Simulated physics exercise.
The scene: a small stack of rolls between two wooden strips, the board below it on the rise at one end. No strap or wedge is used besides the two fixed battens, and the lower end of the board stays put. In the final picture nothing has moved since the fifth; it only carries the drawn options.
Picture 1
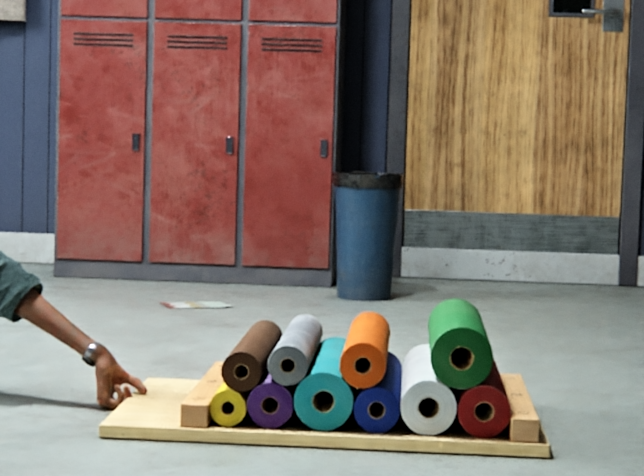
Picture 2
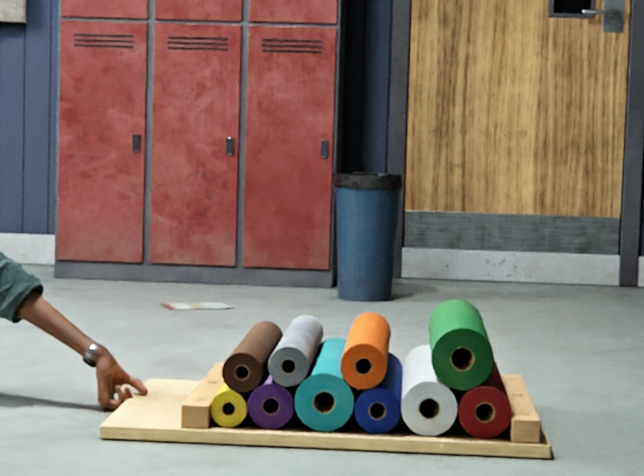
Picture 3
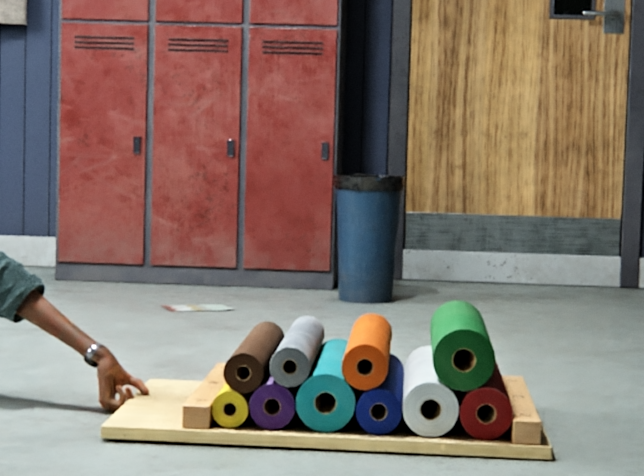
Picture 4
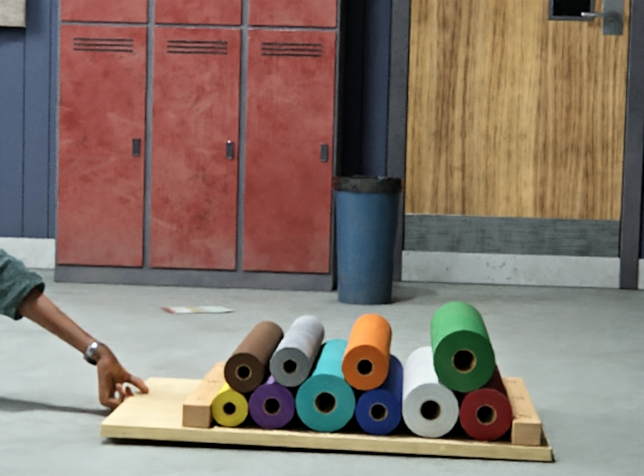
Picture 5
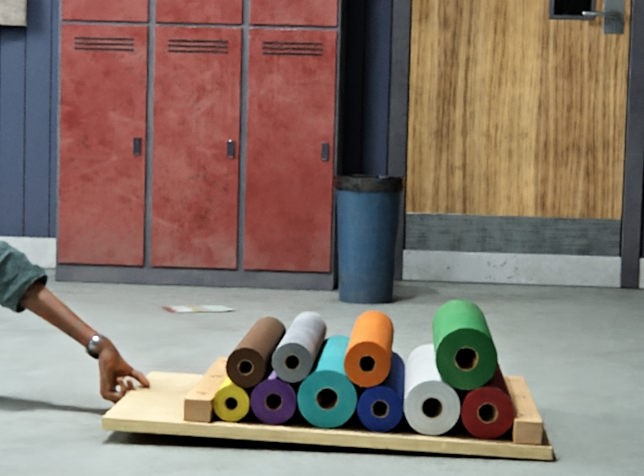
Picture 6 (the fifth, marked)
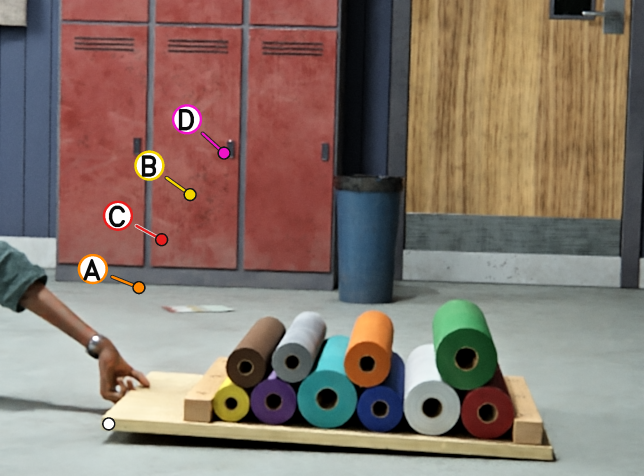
The clip shows a hand gripping the left end of a wooden board loaded with stacked coloured rolls between two wooden strips, barely moving at first, then raising that end slightly while the rolls keep their arrangement.
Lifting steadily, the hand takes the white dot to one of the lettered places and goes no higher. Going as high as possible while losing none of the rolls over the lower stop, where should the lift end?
Lift it to A and no more.
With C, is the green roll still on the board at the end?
No, with C.
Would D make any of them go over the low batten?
Yes, at D.
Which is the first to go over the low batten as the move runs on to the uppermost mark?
First is the green one.
On the copy, A at (139, 287); B at (190, 195); C at (162, 239); D at (224, 153); the white dot at (109, 424).
On A. First, board at 14°.
Then, board at 20°.
Finally, board at 20°, none over the low batten.
By contrast, B two over the low batten (orange, green); C two over the low batten (orange, green); D two over the low batten (orange, green).
